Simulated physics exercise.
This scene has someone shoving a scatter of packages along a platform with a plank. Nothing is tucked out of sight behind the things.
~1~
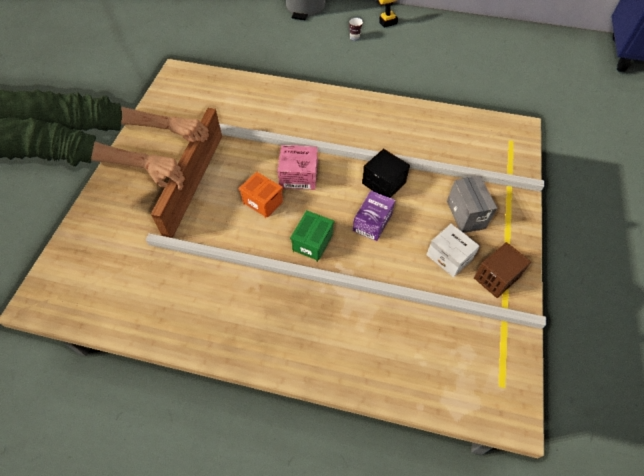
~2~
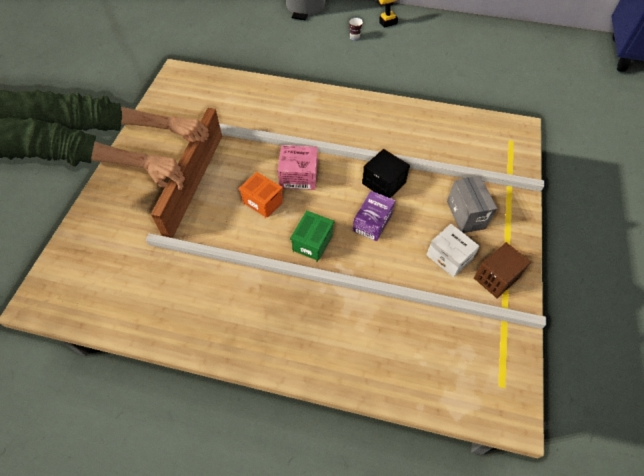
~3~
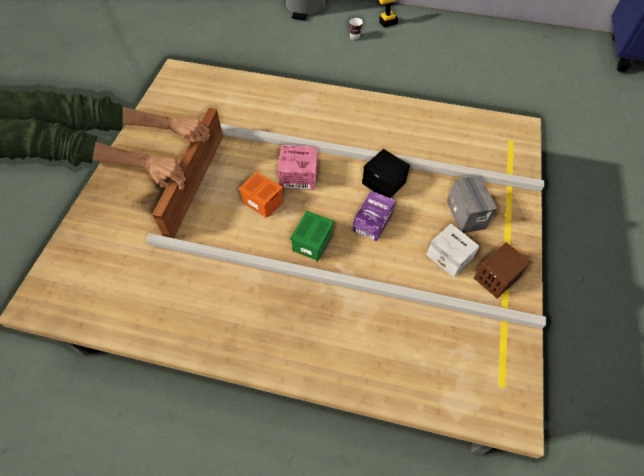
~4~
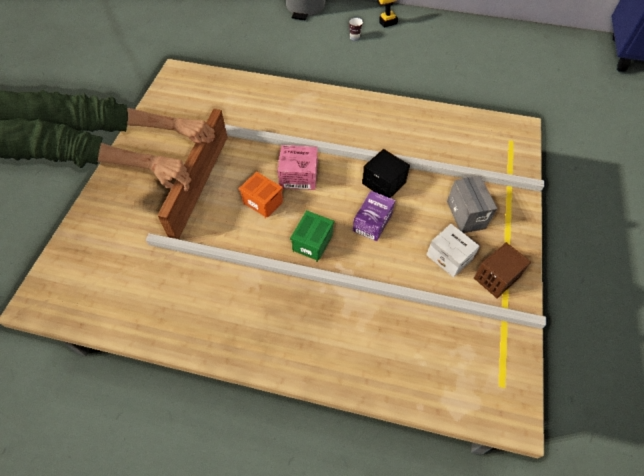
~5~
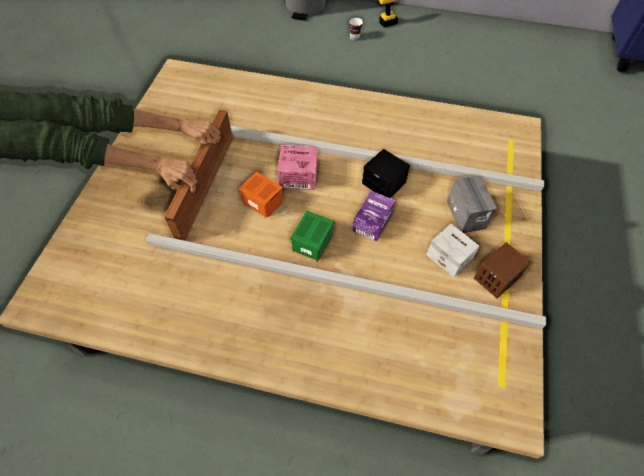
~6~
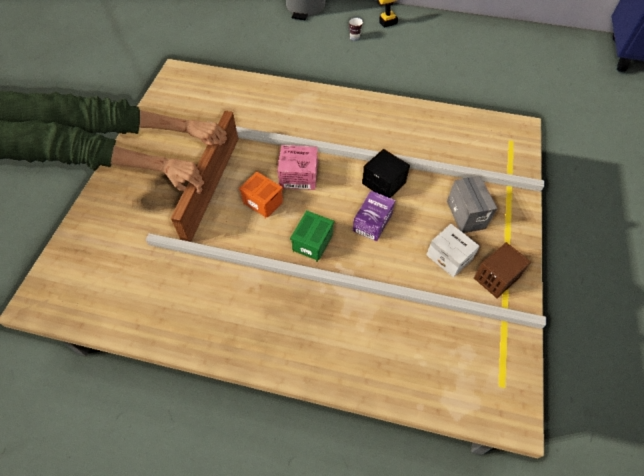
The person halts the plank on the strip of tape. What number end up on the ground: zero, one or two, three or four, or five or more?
I expect at least five to drop off the edge.
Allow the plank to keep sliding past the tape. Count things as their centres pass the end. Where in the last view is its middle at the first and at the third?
The first one at (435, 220), the next at (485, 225).
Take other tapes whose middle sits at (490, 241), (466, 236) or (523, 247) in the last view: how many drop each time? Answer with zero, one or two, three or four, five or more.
Taking the places in the order asked: 3 or 4, then just one or two, then five or over.
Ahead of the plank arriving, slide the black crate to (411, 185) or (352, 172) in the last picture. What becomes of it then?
In order, it drops down; drops down.
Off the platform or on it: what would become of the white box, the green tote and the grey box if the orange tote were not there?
Outcome: White box ends up off; green tote is not lost; grey box ends up off.
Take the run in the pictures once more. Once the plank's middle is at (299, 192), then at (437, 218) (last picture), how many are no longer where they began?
First 2, after that 8.
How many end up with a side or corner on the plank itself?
3 end up touching it.
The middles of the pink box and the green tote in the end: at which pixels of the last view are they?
Taking them in turn, first comes (532, 213), then (526, 277).
Early on, none off yet; brown crate at rest near (502, 270); grey box at rest near (471, 205); white box at rest near (452, 251).
Finally, the number that fall off is five or more; lost, purple box, black crate, white box, grey box and brown crate.
